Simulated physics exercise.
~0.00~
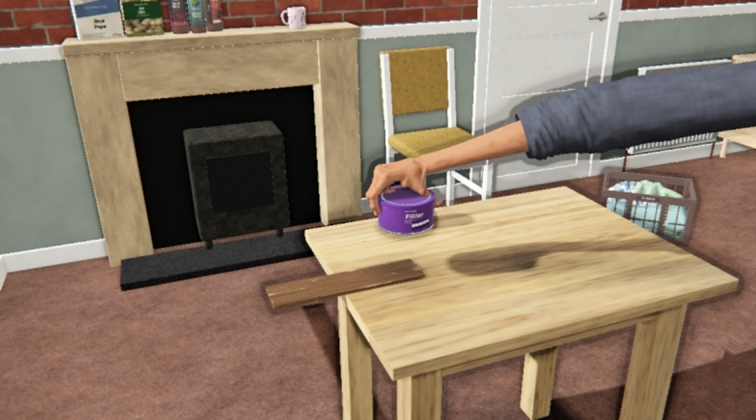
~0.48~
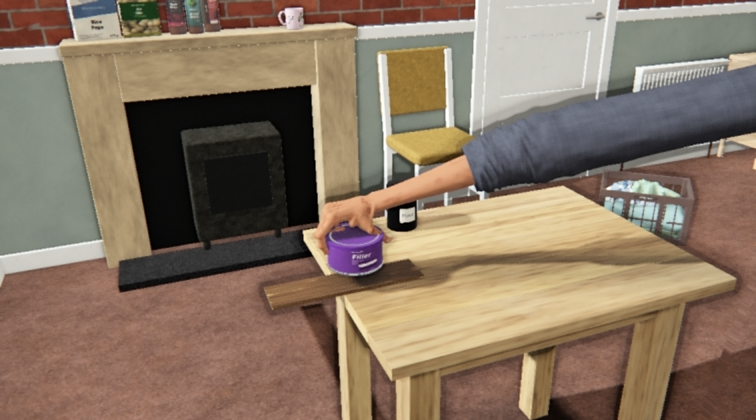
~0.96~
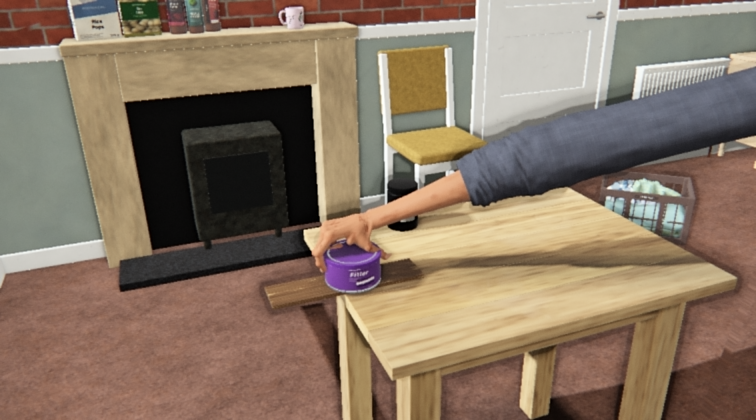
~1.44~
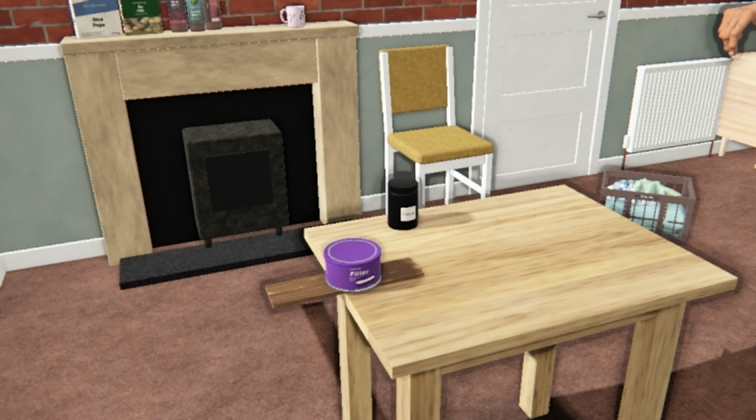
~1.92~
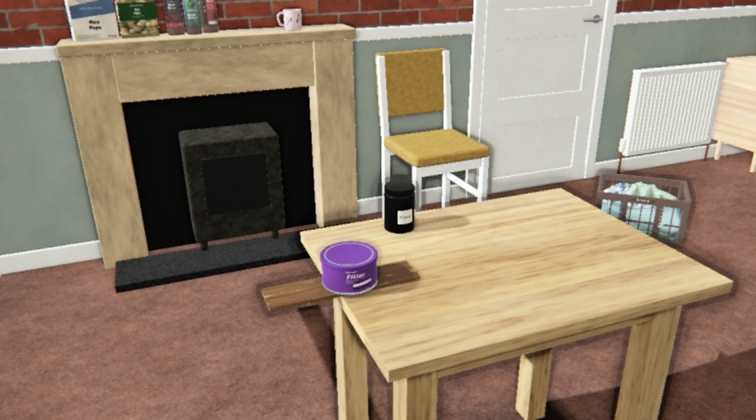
In the video, a hand moves a purple tub left across a wooden table and sets it on a brown board jutting past the table's edge. The hand lets go and withdraws, and the tub and board stay in place beside a dark bottle.
